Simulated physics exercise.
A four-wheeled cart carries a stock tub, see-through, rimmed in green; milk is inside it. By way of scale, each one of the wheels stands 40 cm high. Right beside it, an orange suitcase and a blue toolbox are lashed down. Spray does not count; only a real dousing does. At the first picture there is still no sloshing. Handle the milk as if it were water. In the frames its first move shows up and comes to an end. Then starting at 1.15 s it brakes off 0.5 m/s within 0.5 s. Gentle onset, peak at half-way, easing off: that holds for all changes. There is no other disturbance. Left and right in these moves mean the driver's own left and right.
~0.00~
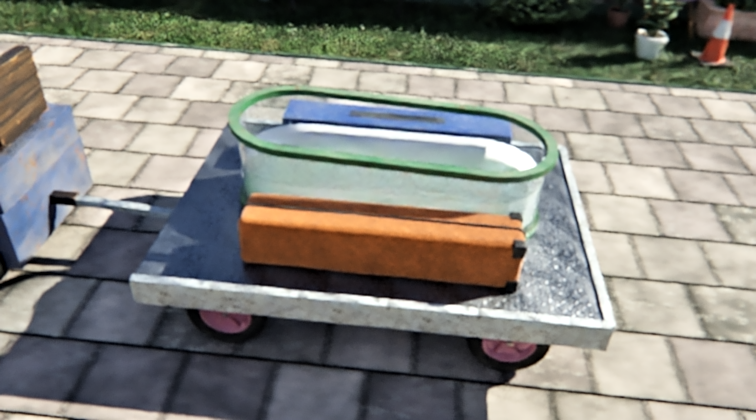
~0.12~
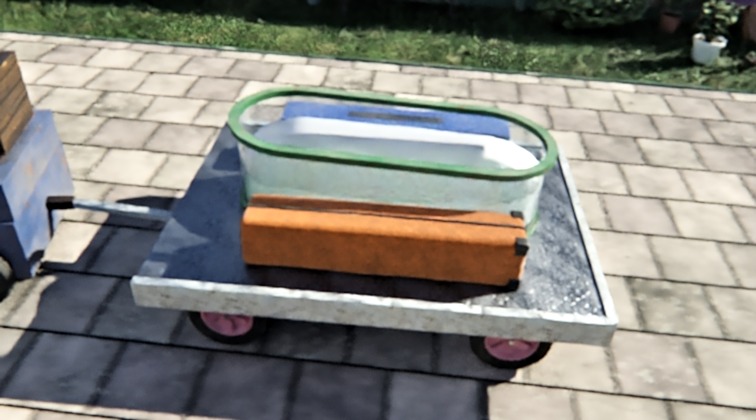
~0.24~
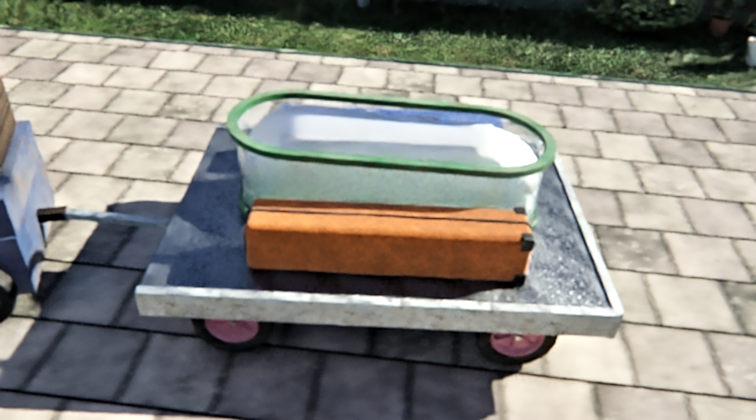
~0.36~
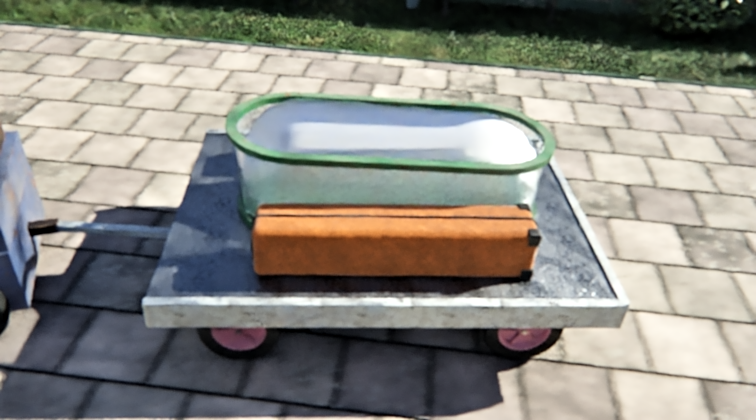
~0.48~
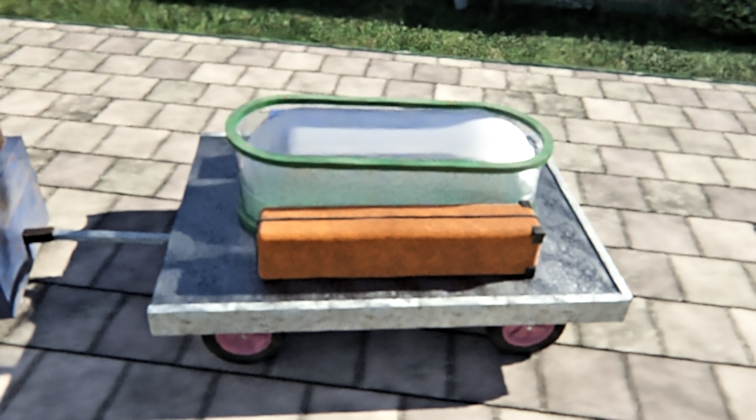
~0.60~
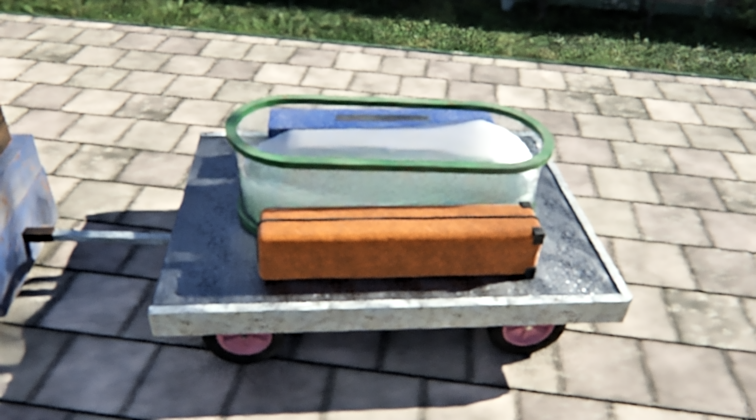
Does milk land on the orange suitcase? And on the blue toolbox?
Note: Orange suitcase not reached; blue toolbox not reached.
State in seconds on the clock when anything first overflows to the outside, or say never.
Liquid gets out at roughly 3.4 s.
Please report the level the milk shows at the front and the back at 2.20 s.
At the front the surface is at 26 cm, while at the back it is at 20 cm.
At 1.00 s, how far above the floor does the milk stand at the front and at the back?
Around 24 cm toward the front, with 24 cm behind.
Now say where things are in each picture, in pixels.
In the first picture, level at the front (261, 159); level at the back (520, 182); still flat; the front is on the left, levels are read along the near wall; the orange suitcase stands at the near side; the blue toolbox stands at the far side; a wheel hub at (510, 348).
In the second picture, level at the front (262, 165); level at the back (520, 181); rising 6° towards the far side.
In the third picture, level at the front (262, 177); level at the back (519, 181); rising 20° towards the far side.
In the fourth picture, level at the front (263, 184); level at the back (518, 183); rising 30° towards the far side.
In the fifth picture, level at the front (263, 182); level at the back (517, 181); rising 27° towards the far side.
In the sixth picture, level at the front (263, 171); level at the back (518, 177); rising 7° towards the far side; a wheel hub at (530, 332).
After 1.00 s front 24 cm, middle 27 cm, back 24 cm above the floor; no loss so far.
After 1.60 s front 34 cm, middle 26 cm, back 17 cm above the floor; no loss so far.
After 2.20 s front 26 cm, middle 28 cm, back 21 cm above the floor; no loss so far.
After 4.64 s there is no loss; the orange suitcase has caught a few drops and the blue toolbox nothing.
